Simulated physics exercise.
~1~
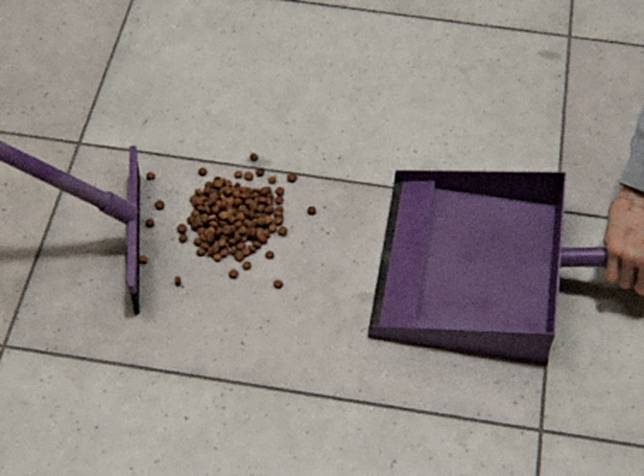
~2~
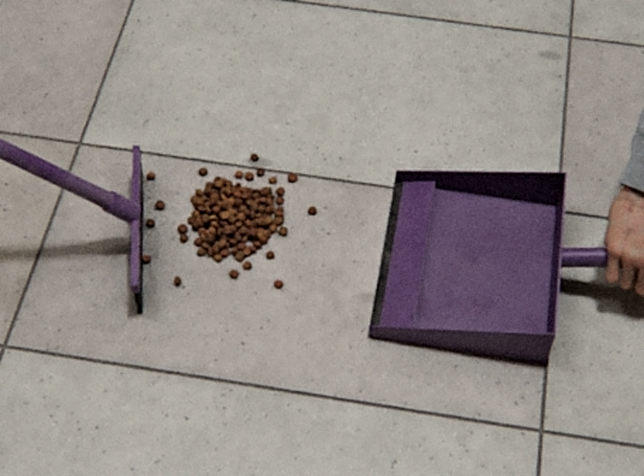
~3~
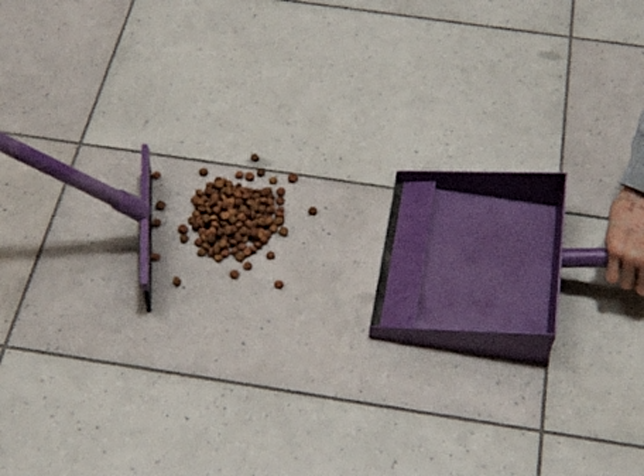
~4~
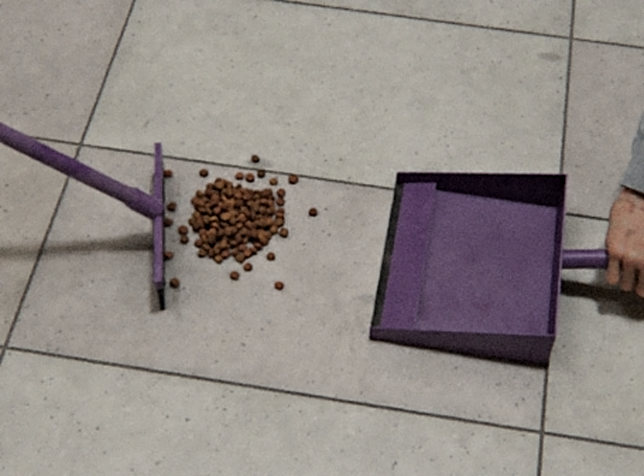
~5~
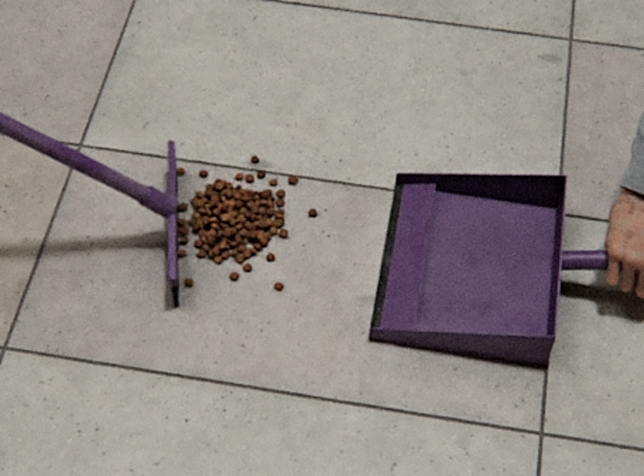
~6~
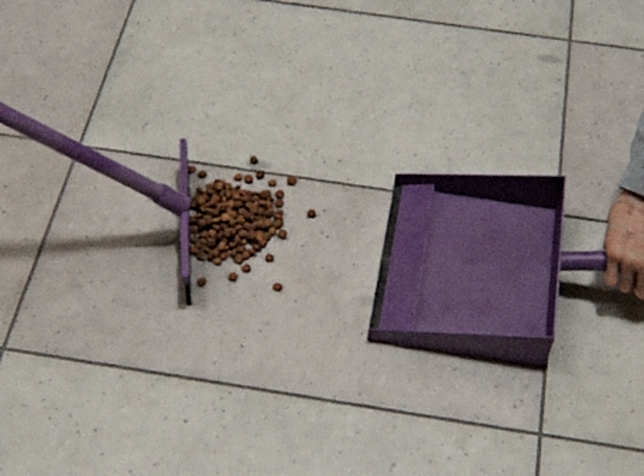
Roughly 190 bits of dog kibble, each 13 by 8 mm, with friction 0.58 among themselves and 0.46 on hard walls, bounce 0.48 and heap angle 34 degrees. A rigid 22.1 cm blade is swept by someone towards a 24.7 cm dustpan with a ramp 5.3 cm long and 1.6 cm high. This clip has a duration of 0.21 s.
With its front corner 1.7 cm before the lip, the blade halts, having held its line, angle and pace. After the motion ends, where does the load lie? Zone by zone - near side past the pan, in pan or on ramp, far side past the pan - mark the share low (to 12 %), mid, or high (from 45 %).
Near side low; pan mid; far side mid.
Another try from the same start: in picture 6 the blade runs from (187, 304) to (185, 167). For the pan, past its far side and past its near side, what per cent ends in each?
The pan gets 5, the far side 0 and the near side 0.
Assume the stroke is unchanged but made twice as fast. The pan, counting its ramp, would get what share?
I'd put it at roughly 20 per cent.
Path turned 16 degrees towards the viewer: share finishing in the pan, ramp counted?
Roughly 10 per cent.
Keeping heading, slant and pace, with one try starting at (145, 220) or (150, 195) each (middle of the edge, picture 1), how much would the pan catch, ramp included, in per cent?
The two tries give some 20 % and some 15 %.
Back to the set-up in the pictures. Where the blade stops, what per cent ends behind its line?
Estimate: Near 5 %.
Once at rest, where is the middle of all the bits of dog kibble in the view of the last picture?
About (382, 195).
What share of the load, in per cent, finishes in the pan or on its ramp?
My estimate is some 15 per cent.
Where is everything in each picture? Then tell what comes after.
In the first frame, blade from (132, 288) to (134, 153), moved 0.0 cm, 0 of the pieces shifted so far; middle of the pieces at (233, 215); pan at (481, 270).
In the second frame, blade from (136, 288) to (137, 153), moved 0.4 cm, 0 of the pieces shifted so far; middle of the pieces at (234, 215).
In the third frame, blade from (145, 286) to (146, 152), moved 1.5 cm, 3 of the pieces shifted so far; middle of the pieces at (234, 215).
In the fourth frame, blade from (159, 284) to (159, 150), moved 3.2 cm, 5 of the pieces shifted so far; middle of the pieces at (235, 216).
In the fifth frame, blade from (173, 282) to (172, 148), moved 5.0 cm, 5 of the pieces shifted so far; middle of the pieces at (234, 217).
In the sixth frame, blade from (186, 279) to (184, 146), moved 6.7 cm, 25 of the pieces shifted so far; middle of the pieces at (233, 218); pan at (481, 274).
Then, 0.27 s after the last picture, middle of the blade 15 cm from the lip; 0 % over the lip, far side 10 %, near side 0 %.
Then, 0.44 s after the last picture, middle of the blade 8 cm from the lip; 0 % over the lip, far side 25 %, near side 0 %.
Then, 0.74 s after the last picture, middle of the blade 4 cm from the lip; 15 % over the lip, far side 35 %, near side 0 %.
In the end, near side 0 %, pan 15 %, far side 35 %, in front of the lip or behind the blade 50 %.
